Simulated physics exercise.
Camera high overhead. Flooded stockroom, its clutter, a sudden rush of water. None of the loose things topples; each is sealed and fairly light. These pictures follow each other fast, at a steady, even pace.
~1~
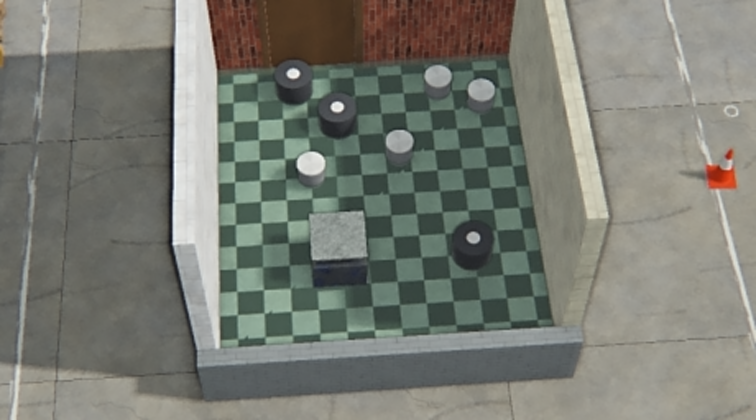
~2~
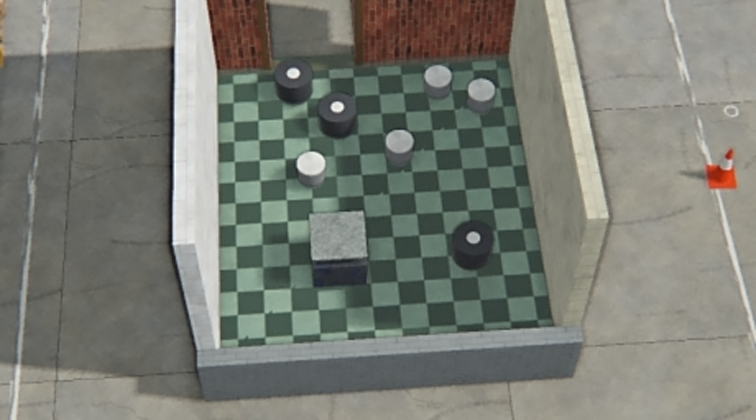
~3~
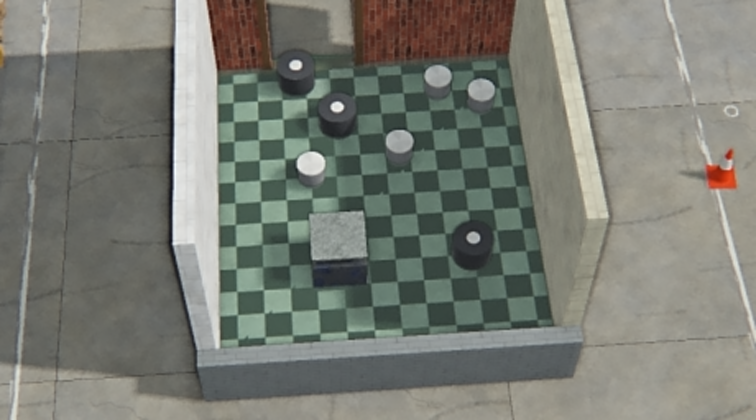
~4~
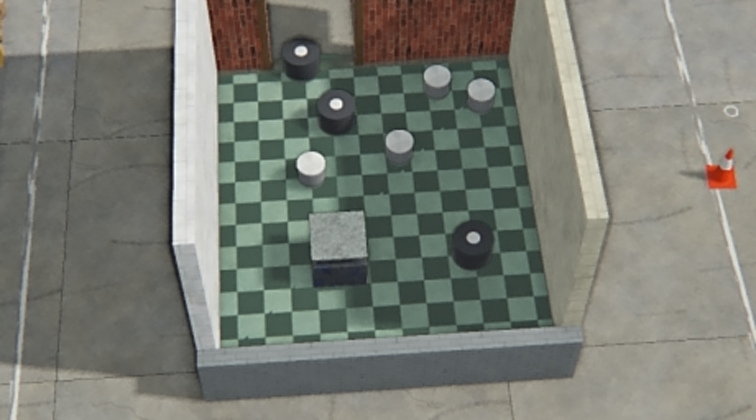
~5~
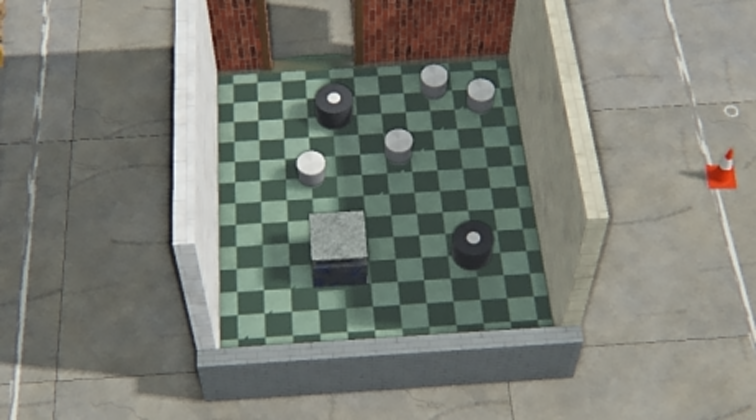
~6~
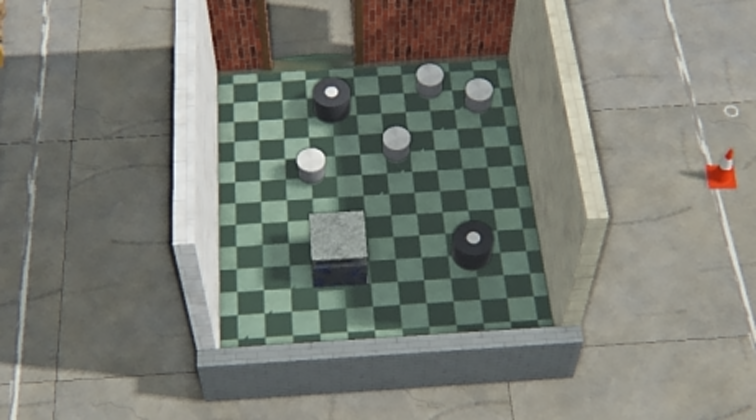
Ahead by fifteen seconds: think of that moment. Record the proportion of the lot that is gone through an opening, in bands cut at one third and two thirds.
Proportion: Two thirds or above.
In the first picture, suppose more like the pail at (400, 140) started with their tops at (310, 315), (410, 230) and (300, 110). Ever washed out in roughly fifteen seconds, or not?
Per object, in the order given: Never exits / never exits / exits at some point.
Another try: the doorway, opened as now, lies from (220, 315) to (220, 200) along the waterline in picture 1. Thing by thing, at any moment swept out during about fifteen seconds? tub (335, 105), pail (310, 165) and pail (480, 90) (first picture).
As listed: Yes, gone, left behind.
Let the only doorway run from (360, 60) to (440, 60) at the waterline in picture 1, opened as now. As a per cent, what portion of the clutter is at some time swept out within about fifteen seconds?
Roughly 90 %.
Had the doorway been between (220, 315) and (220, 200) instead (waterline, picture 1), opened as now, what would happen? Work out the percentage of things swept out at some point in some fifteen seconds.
30 per cent or so.
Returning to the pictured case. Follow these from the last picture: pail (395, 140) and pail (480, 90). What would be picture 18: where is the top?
Approximately (353, 90) for one and (455, 72) for the other.
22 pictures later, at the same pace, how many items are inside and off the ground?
My tally gives 2.
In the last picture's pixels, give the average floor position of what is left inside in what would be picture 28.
Near (442, 156).
A moment on, 1 of 7 are out; 6 afloat.
Next, 2 of 7 are out; 5 afloat.
Later, 5 of 7 are out; 2 afloat.
In the end, 5 of 7 are out; 2 afloat.
